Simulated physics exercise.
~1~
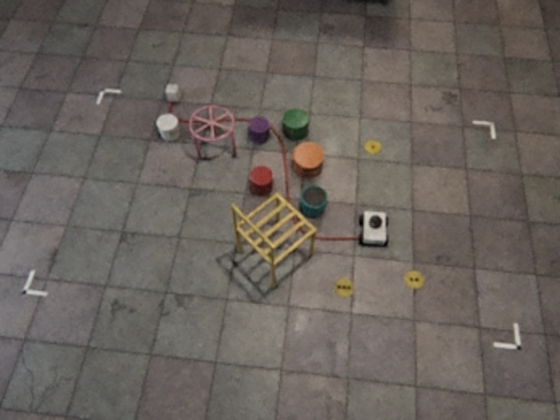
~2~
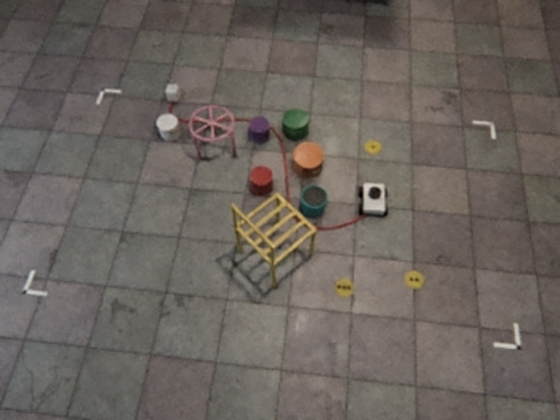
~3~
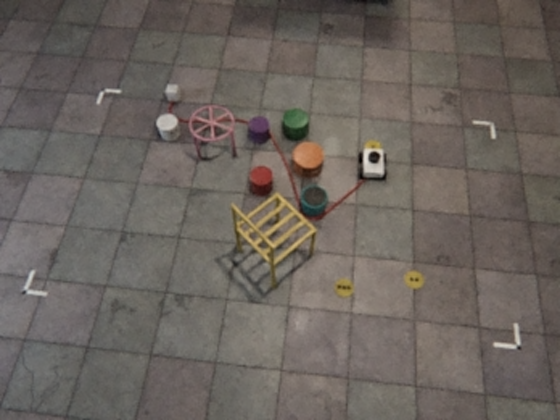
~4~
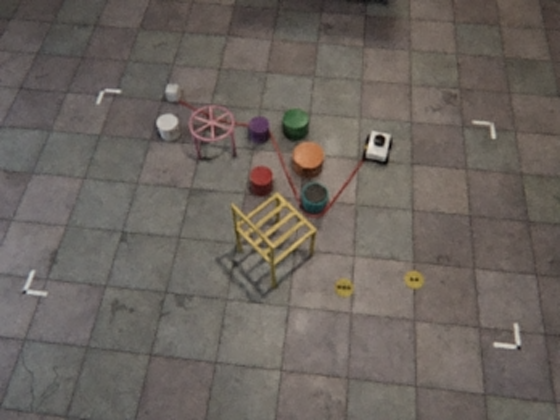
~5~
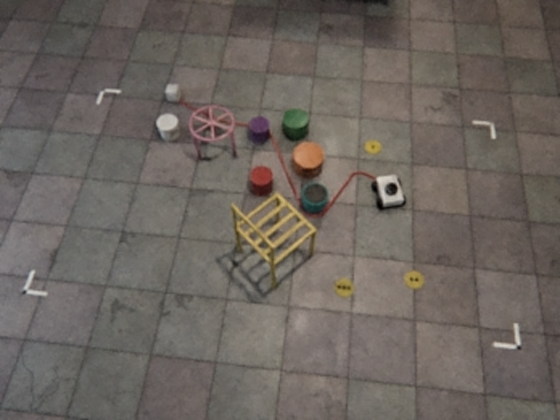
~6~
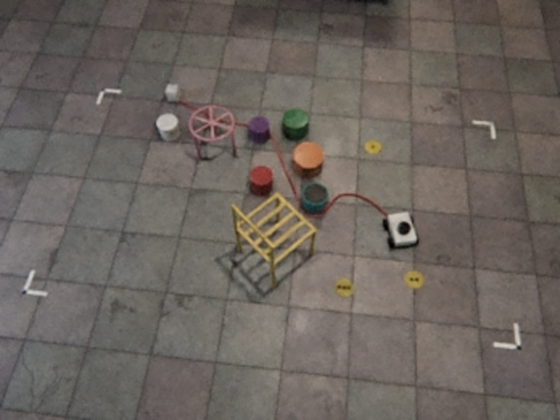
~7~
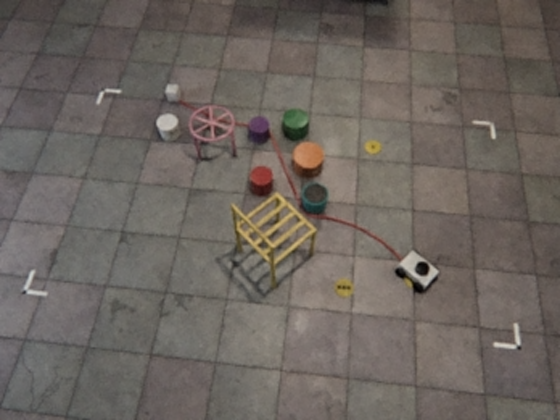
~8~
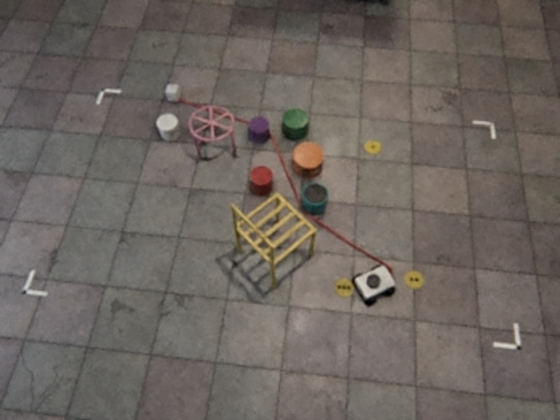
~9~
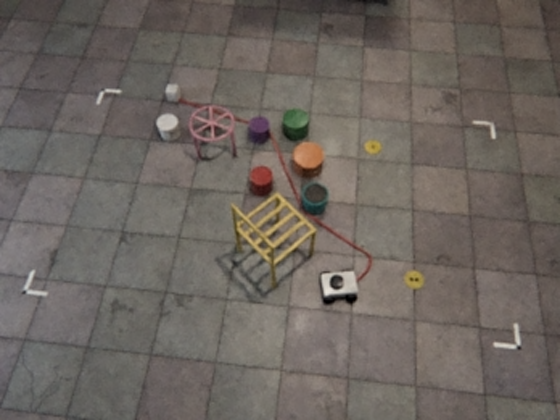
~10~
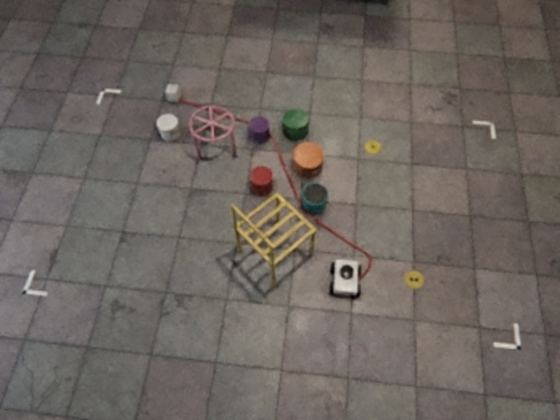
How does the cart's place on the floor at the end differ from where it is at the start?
The cart starts just to the right of the yellow chair, and it ends lower down and a little further left, over the yellow mark below and to the right of the chair.
On a shop floor of grey tiles, seen from high above, white tape corners surround a yellow chair, a pink stool and a cluster of white, purple, green, orange, red and teal containers. A small white cart with black wheels sits right of the chair, towing a red lead that winds back among them to the upper left. The cart drives up to the nearest yellow mark, and the lead draws against the teal pot. It then heads down and right to the second mark, and turns left to the third. There it swivels and stops, with the lead curving behind it and the teal pot still in place.
